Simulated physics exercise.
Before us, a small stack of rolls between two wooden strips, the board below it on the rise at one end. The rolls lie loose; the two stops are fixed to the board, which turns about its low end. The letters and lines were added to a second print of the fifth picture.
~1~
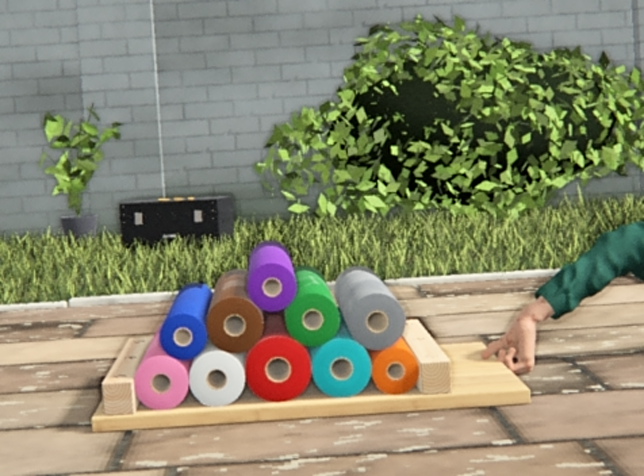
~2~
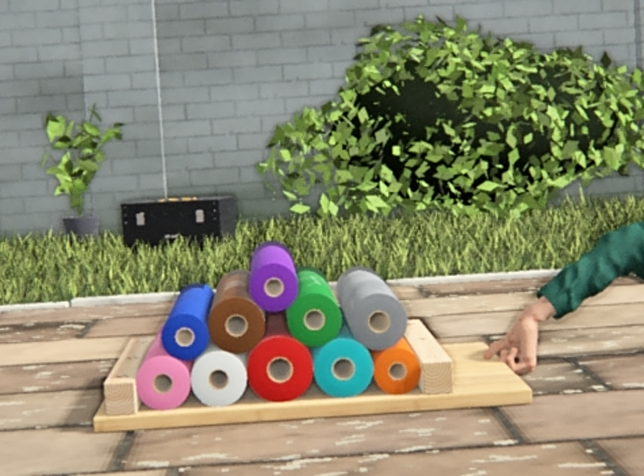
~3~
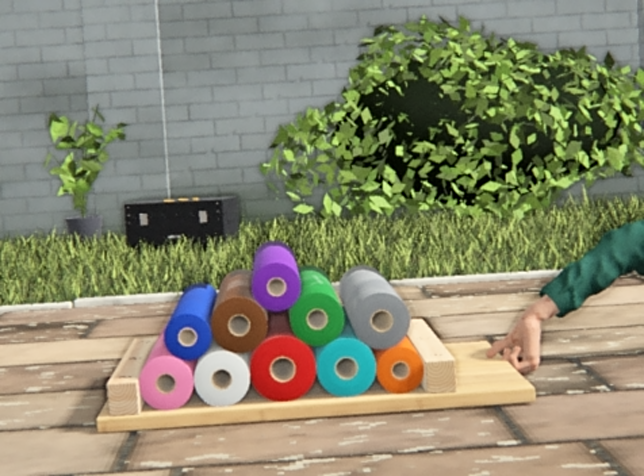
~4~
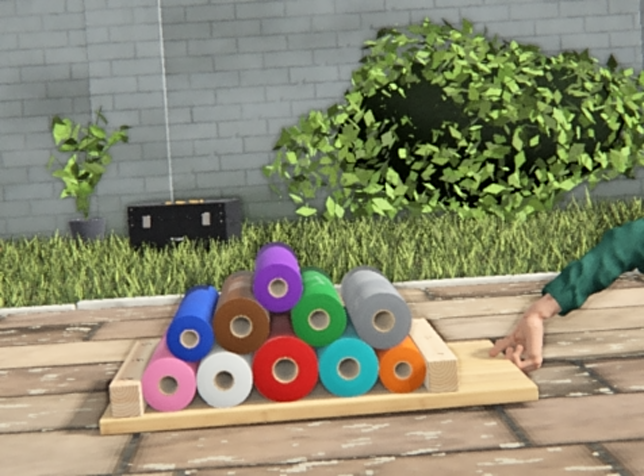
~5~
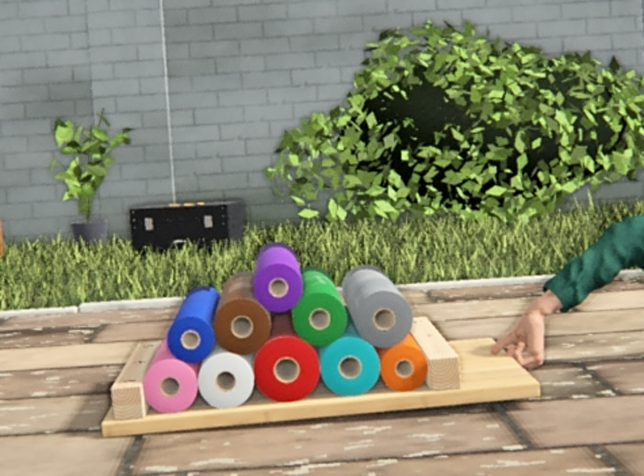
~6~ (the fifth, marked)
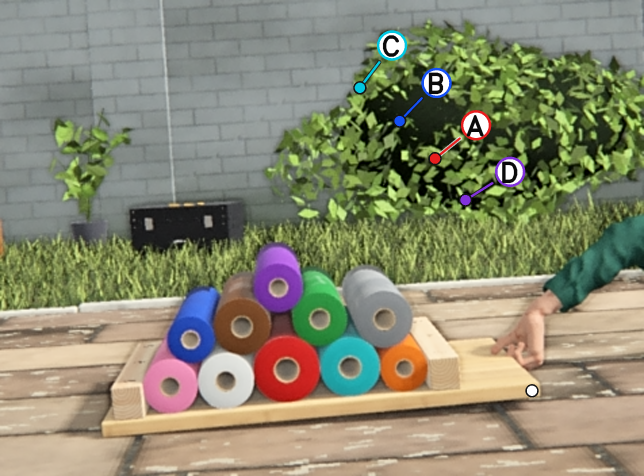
The video shows colourful rolls stacked between two wooden strips on a board, with a green-sleeved hand at its right end. The hand raises that end very slightly, the rolls keep their arrangement, and the view drifts a little.
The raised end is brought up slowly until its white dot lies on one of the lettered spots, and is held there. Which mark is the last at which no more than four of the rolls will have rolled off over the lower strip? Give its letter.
A is the limit.
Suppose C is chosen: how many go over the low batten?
The count is five.
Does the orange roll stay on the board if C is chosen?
The orange roll: Yes.
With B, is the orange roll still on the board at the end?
Yes, with B.
On the marked copy, A at (435, 159); B at (399, 121); C at (360, 88); D at (466, 200); the white dot at (532, 391).
Following A. Soon after the start, board at 20°.
Later, board at 36°.
In the end, board at 36°, three over the low batten (brown, blue, purple).
As for the rest, B five over the low batten; C five over the low batten; D three over the low batten (brown, blue, purple).
